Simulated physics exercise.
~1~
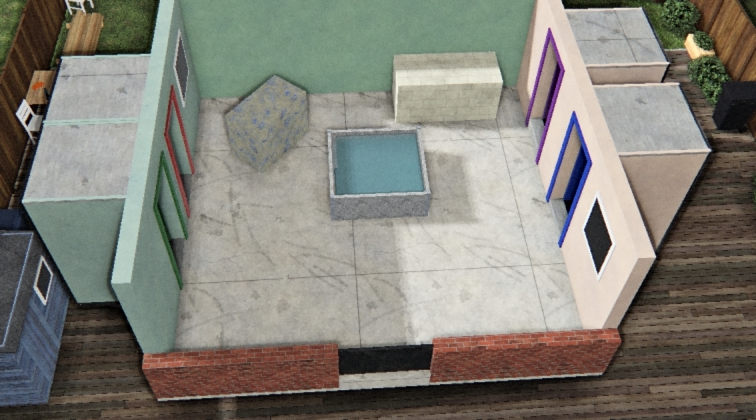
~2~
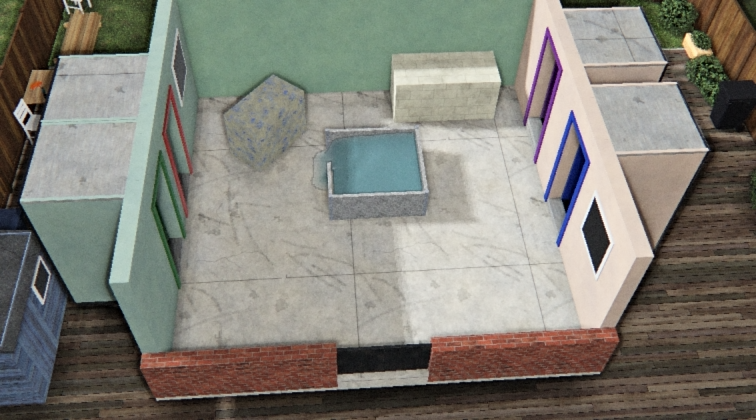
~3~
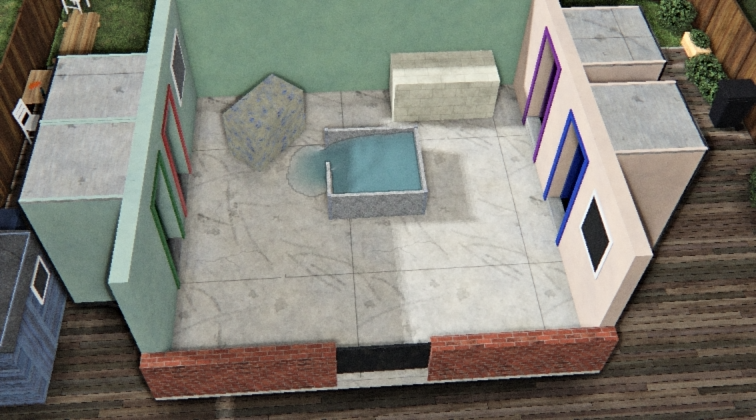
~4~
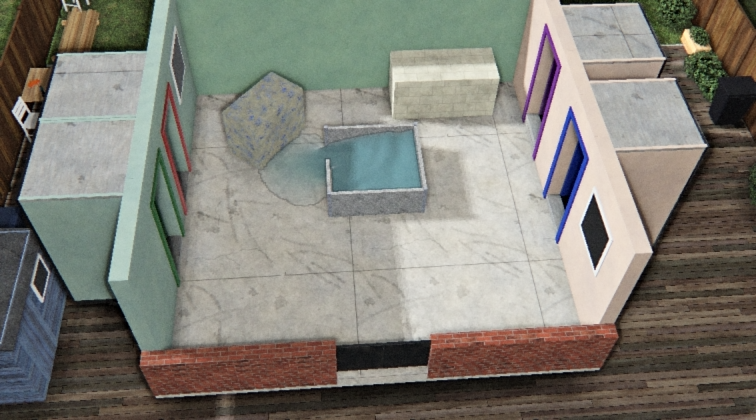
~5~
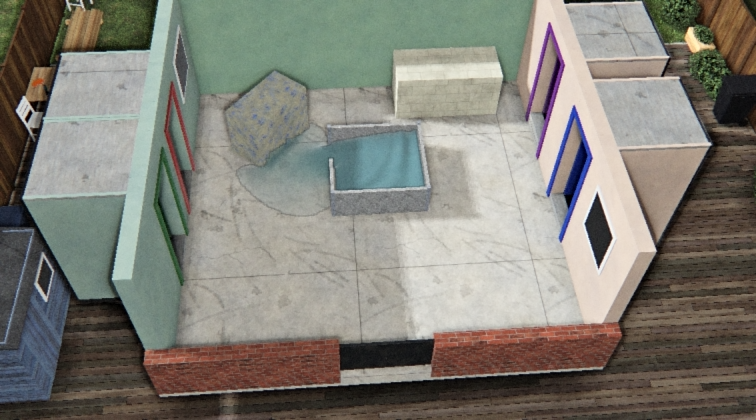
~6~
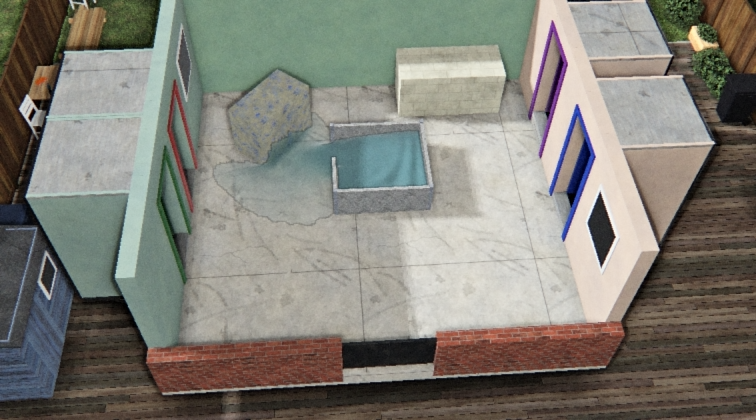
A walled court with a square water tank in the middle sat still, then the tank's left side opened and water poured out, spreading left across the pale floor and around the speckled block.
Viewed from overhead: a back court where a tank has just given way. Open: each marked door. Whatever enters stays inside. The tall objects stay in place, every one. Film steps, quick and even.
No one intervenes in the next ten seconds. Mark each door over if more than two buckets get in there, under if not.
Green door - over; red door - over; blue door - under; purple door - under.
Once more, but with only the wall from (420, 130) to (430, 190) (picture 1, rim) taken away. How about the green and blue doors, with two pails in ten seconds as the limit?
Well, the green one is safe, while the blue one is swamped.
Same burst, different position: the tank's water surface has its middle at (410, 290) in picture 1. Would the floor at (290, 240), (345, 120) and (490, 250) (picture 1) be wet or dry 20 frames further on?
Going through them in turn: Waterlogged, still bare and still bare.
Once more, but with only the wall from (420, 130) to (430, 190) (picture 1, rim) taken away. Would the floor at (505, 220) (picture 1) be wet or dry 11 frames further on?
Submerged.
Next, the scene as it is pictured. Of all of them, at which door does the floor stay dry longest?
It's the blue-painted one.
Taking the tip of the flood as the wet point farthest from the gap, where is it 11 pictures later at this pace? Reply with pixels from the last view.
My guess would be about (180, 339).
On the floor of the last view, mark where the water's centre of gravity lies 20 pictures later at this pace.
Around (317, 192).
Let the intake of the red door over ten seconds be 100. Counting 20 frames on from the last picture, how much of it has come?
It would be roughly 65 percent of the ten-second total.
A moment on, water covers 15 % of the floor; the green door not reached, the red door under two buckets in, the blue door not reached, the purple door not reached.
Next, water covers 25 % of the floor; the green door under two buckets in, the red door over two buckets in, the blue door not reached, the purple door not reached.
Then, water covers 35 % of the floor; the green door over two buckets in, the red door far over two buckets in, the blue door not reached, the purple door not reached.
Later, water covers 55 % of the floor; the green door over two buckets in, the red door far over two buckets in, the blue door not reached, the purple door not reached.
In the end, water covers 85 % of the floor; the green door over two buckets in, the red door far over two buckets in, the blue door wet at the sill, nothing in, the purple door wet at the sill, nothing in.
